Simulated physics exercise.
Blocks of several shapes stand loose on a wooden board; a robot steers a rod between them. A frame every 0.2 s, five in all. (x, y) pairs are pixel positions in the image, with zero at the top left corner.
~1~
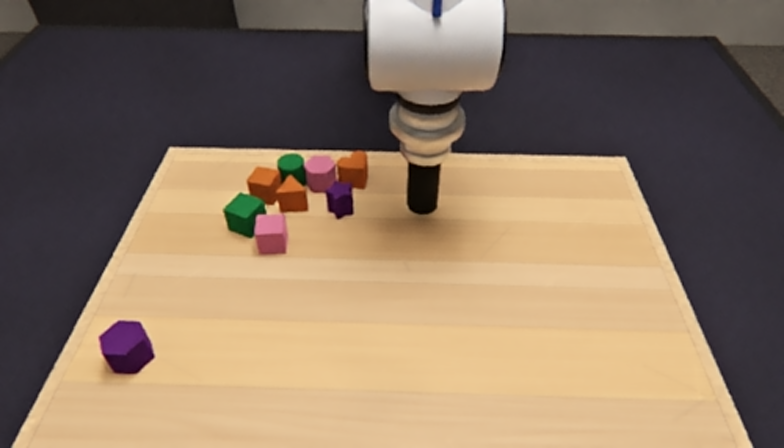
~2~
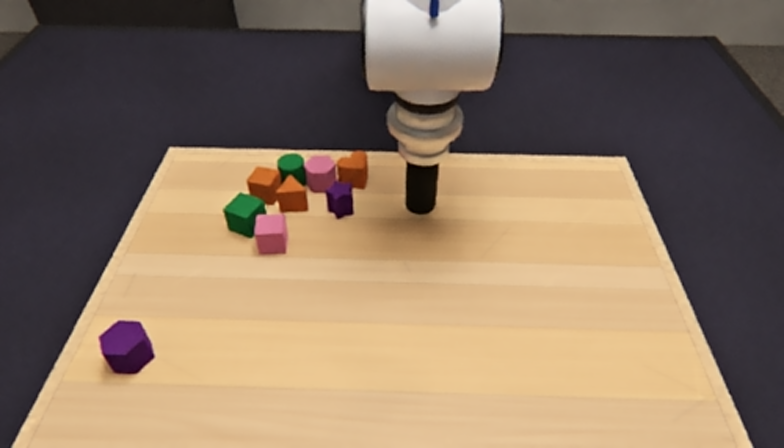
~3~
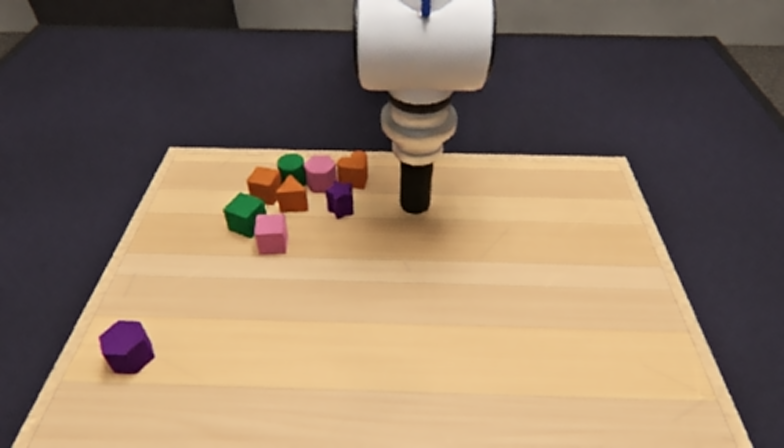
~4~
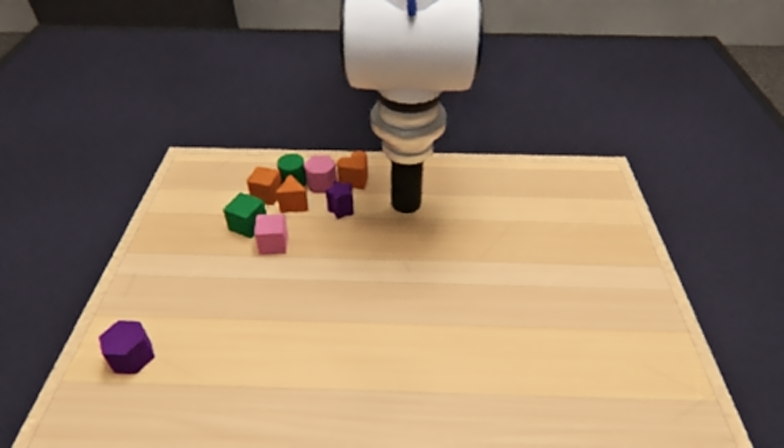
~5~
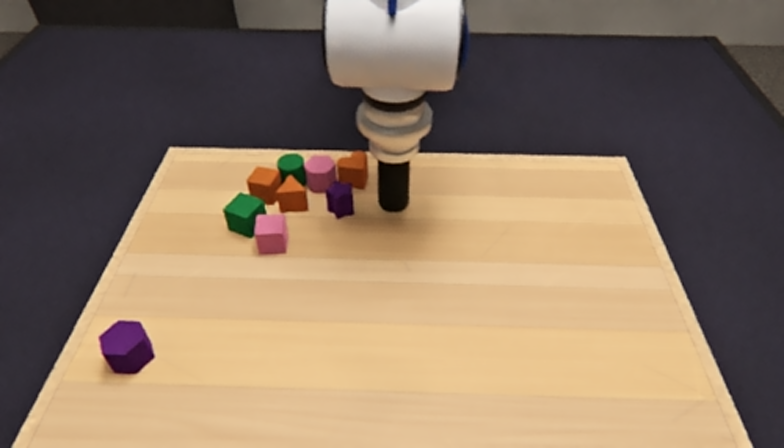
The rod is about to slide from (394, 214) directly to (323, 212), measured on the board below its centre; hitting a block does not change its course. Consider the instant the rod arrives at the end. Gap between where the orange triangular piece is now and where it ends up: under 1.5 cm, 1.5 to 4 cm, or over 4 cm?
Medium: 1.5 to 4 cm.
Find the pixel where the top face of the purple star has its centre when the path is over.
It ends at (296, 187).
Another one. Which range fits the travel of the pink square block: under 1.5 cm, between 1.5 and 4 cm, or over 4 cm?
Travels under 1.5 cm.
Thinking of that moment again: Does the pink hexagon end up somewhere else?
That would be a no.
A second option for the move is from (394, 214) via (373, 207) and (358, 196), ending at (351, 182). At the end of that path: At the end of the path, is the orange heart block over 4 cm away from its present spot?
It seems not.
The first path, step by step. Halfway along, rod (357, 202); purple star (330, 189), turned 15° clockwise.
At the end, rod (322, 202); orange square block (260, 175), turned 15° clockwise; pink square block in place; orange triangular piece (273, 187), turned 15° clockwise; pink hexagon in place; purple star (296, 187), turned 20° clockwise.
